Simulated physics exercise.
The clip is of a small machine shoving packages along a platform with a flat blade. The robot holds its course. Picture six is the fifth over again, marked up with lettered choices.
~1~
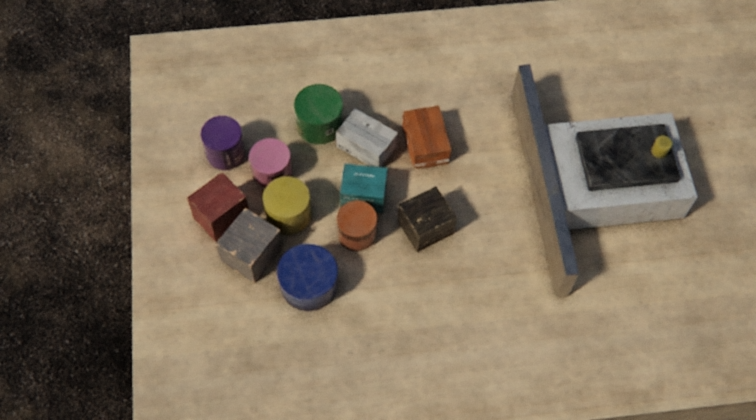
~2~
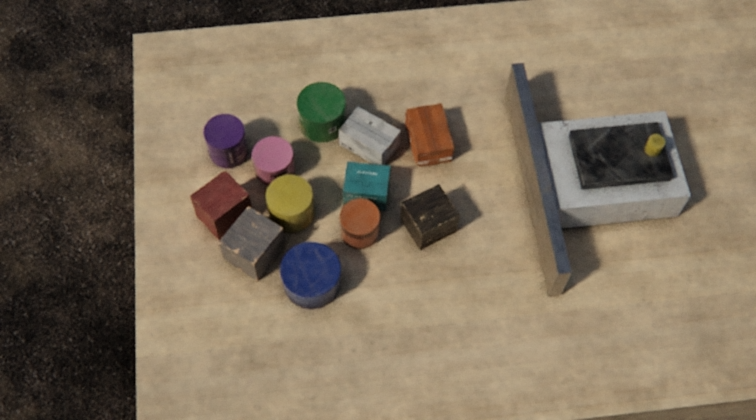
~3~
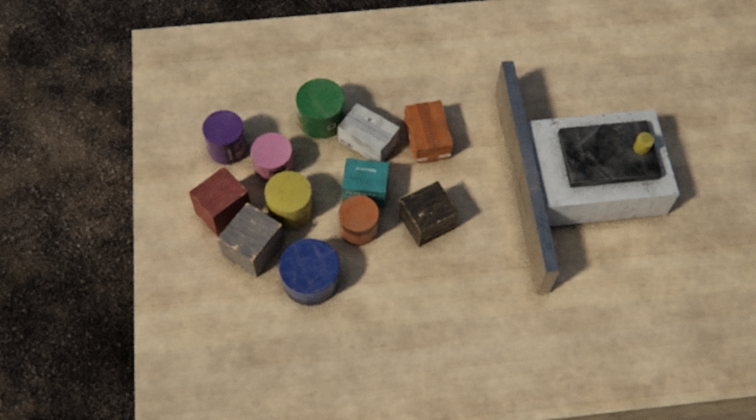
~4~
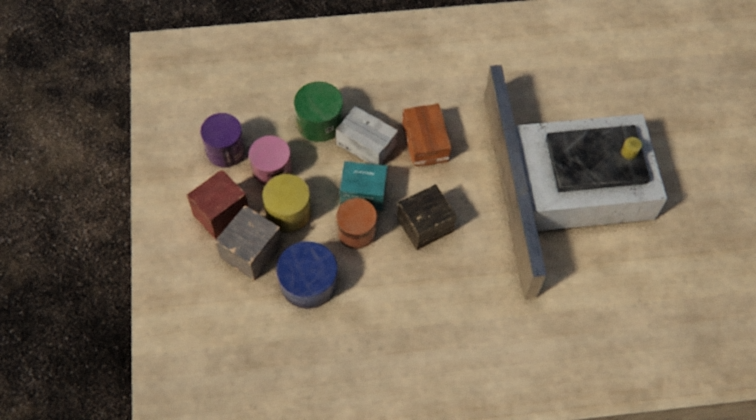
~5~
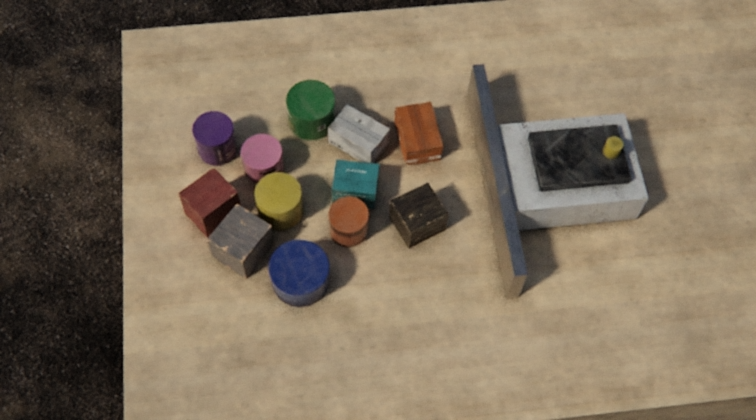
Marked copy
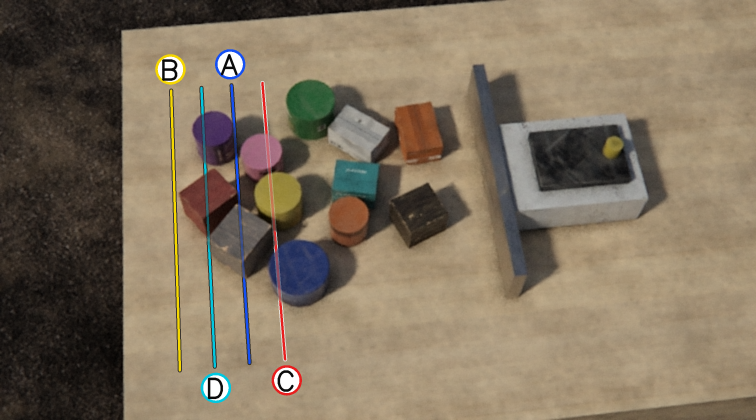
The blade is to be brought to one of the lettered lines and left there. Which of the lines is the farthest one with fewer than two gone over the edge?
It can go as far as A.
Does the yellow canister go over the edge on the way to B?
Yes.
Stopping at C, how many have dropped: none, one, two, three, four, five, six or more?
The count is none.
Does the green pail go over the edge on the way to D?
By then, no.
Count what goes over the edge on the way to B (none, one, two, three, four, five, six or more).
By then, six or more.
On the marked copy, A at (240, 214); B at (175, 221); C at (273, 211); D at (208, 217).
Taking A. A third of the way, robot (480, 166); green pail (289, 103); white parcel (321, 140).
Two thirds of the way, robot (387, 174); red crate (189, 210); grey crate (202, 254).
When it is over, robot (318, 181); red crate (126, 225); grey crate (139, 273); none fallen.
As for the rest, B drops seven; C is within the limit but short; D drops three.
